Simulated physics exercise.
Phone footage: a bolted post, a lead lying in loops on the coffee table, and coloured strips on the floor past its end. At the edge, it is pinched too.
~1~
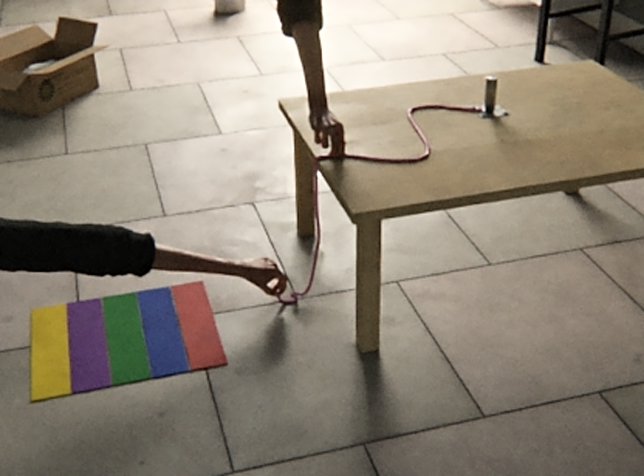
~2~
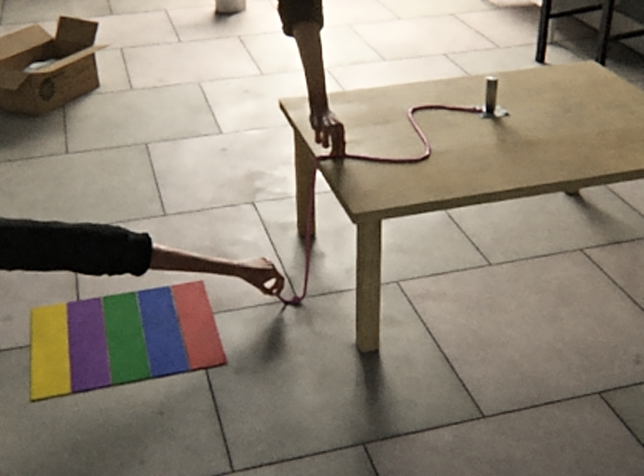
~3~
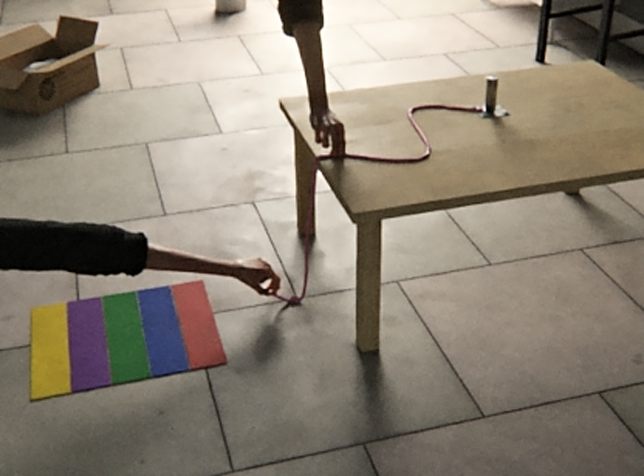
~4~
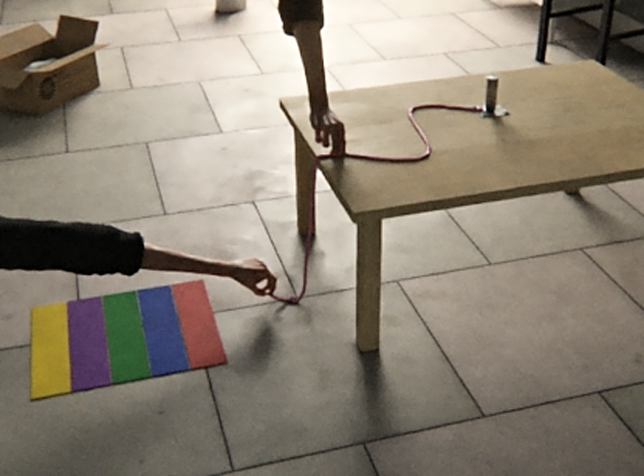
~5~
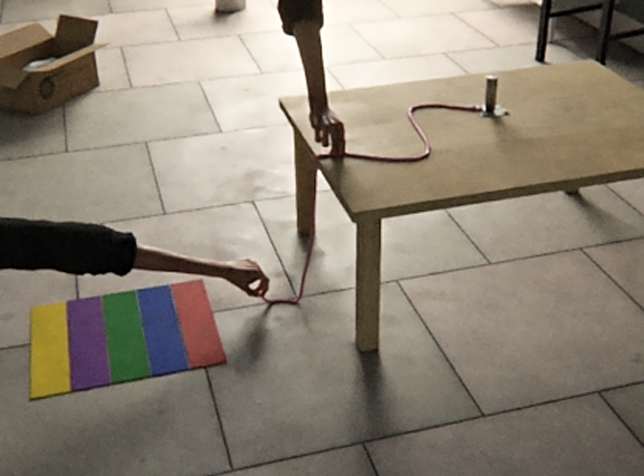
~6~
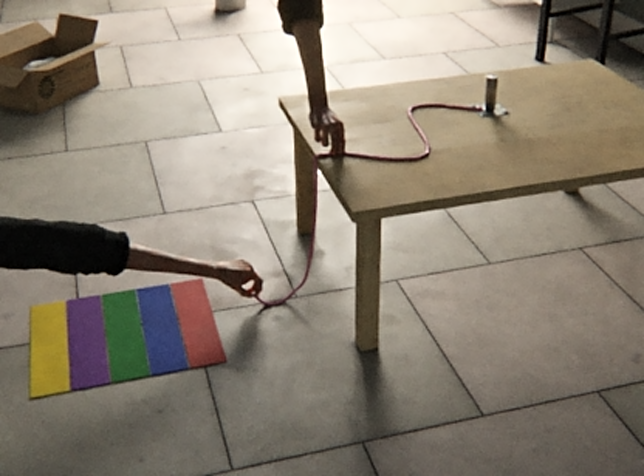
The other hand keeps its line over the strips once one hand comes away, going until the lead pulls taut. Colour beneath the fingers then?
Yellow.
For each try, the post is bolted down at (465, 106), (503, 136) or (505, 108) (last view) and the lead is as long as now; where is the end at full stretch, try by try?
Places per try: (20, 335); (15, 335); (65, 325).
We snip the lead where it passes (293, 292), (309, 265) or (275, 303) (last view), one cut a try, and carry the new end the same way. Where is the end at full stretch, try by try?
One spot per try: (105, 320), (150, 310), and (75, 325).
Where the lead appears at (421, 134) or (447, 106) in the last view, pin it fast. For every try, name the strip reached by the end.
The end lands on green the first time and on yellow the second time.
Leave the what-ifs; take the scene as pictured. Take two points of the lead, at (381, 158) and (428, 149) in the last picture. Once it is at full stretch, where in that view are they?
Final positions are (273, 175) and (325, 144), in that order.
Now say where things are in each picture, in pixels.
End (278, 292); red (205, 350); blue (168, 357); green (129, 364); purple (90, 372); yellow (50, 379), in the first picture.
End (275, 293); lead through (446, 107) (414, 124) (426, 156) (344, 155) (311, 207) (306, 279), in the second picture.
End (271, 293), in the third picture.
End (267, 293); lead through (446, 106) (414, 123) (426, 156) (345, 154) (312, 206) (305, 278), in the fourth picture.
End (260, 294), in the fifth picture.
End (254, 294); lead through (445, 106) (414, 123) (425, 155) (344, 153) (316, 205) (306, 277), in the sixth picture.
Early on, end near (108, 319); over green.
Midway, end near (65, 327); over yellow.
At the end of the slack, end near (40, 331); over yellow. The end stops over the yellow strip.
